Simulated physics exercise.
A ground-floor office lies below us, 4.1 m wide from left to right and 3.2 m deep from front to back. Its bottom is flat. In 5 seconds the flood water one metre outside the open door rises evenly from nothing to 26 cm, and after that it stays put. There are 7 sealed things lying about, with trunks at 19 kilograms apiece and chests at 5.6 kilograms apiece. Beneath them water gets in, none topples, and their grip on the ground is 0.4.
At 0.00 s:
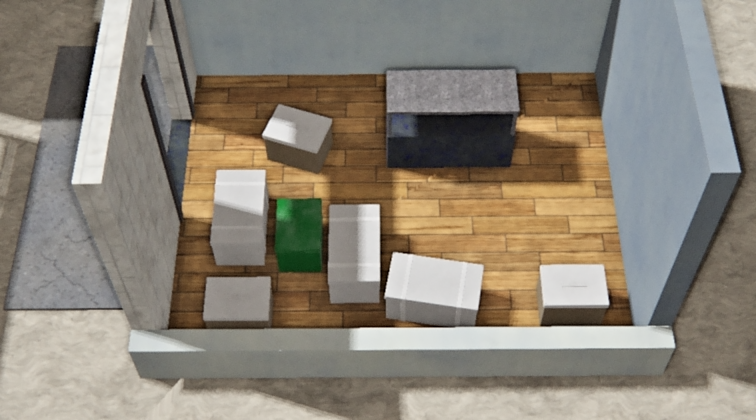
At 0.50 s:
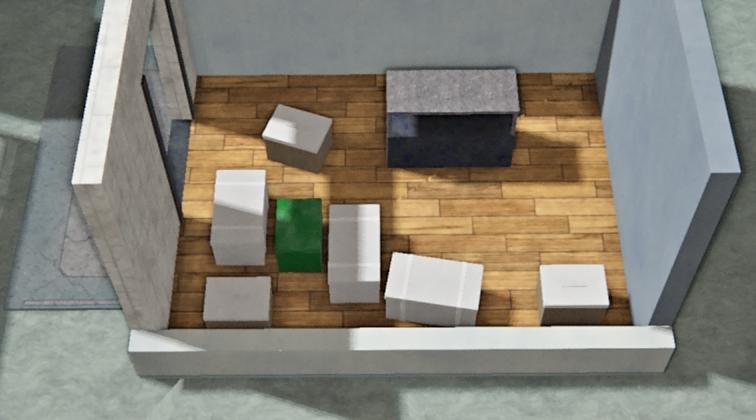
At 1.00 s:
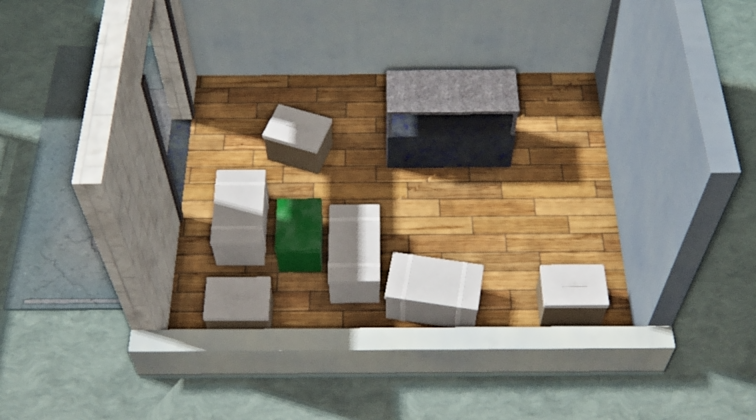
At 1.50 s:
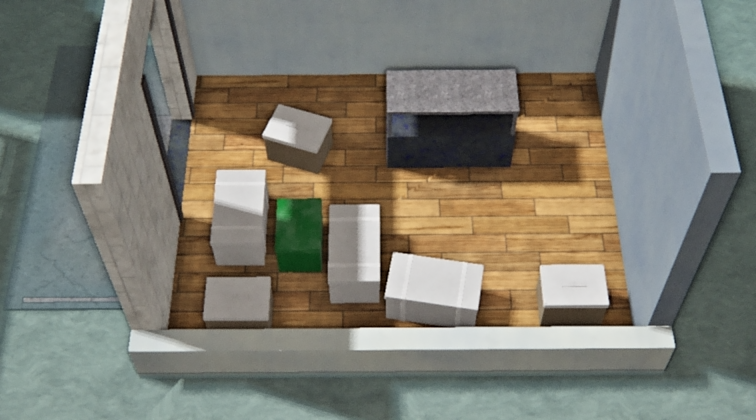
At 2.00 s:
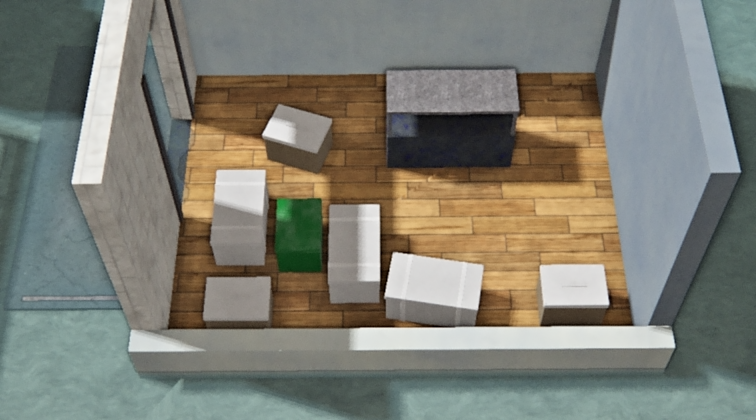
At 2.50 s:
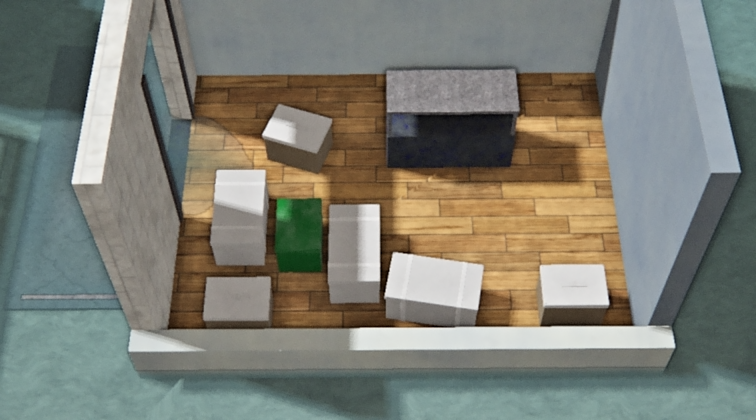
Water spread over the ground outside a small office and began to seep in through the doorway on the left, while the green chest, the pale boxes and the dark desk all stayed still.
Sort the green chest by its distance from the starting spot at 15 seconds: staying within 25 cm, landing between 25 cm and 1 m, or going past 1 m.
The green chest lands between 25 cm and 1 m.
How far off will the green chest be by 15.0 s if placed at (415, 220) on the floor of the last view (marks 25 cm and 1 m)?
In that run it wanders far off.
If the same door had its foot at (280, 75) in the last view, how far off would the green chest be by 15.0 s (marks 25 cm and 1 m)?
Green chest: Long trip.
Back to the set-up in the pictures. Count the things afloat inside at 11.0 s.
At that point I count 7.
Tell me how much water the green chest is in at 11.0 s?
Around 9 cm.
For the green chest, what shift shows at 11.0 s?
By that time, close to 80 cm.
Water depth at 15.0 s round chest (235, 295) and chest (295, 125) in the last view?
First about 16 cm, second about 19 cm.
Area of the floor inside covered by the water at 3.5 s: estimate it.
I'd estimate close to 2.0 m2.
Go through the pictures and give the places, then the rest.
The first picture shows the green chest at (299, 224) rests on the ground; water covers 0.0 m2; 0 of 7 have shifted.
The second picture shows the green chest at (299, 224), on the bottom; 0.0 m2 under water; 0 of 7 have shifted.
The third picture shows the green chest at (299, 224), on the bottom; water covers 0.0 m2; 0 of 7 have shifted.
The fourth picture shows the green chest at (299, 224), on the bottom; water covers 0.0 m2; 0 of 7 have shifted.
The fifth picture shows the green chest at (299, 224) rests on the ground; 0.0 m2 under water; 0 of 7 have shifted.
The sixth picture shows the green chest at (299, 224) rests on the ground; water covers 0.5 m2; 0 of 7 have shifted.
After 3.5 s the green chest is near (299, 224), 0.0 m from its start, aground; 0 afloat.
After 6.8 s the green chest is near (314, 239), 0.2 m from its start, afloat; 4 afloat.
After 11.0 s the green chest is near (256, 296), 0.8 m from its start, afloat; 7 afloat.
After 15.0 s the green chest is near (259, 269), 0.6 m from its start, afloat; 7 afloat.
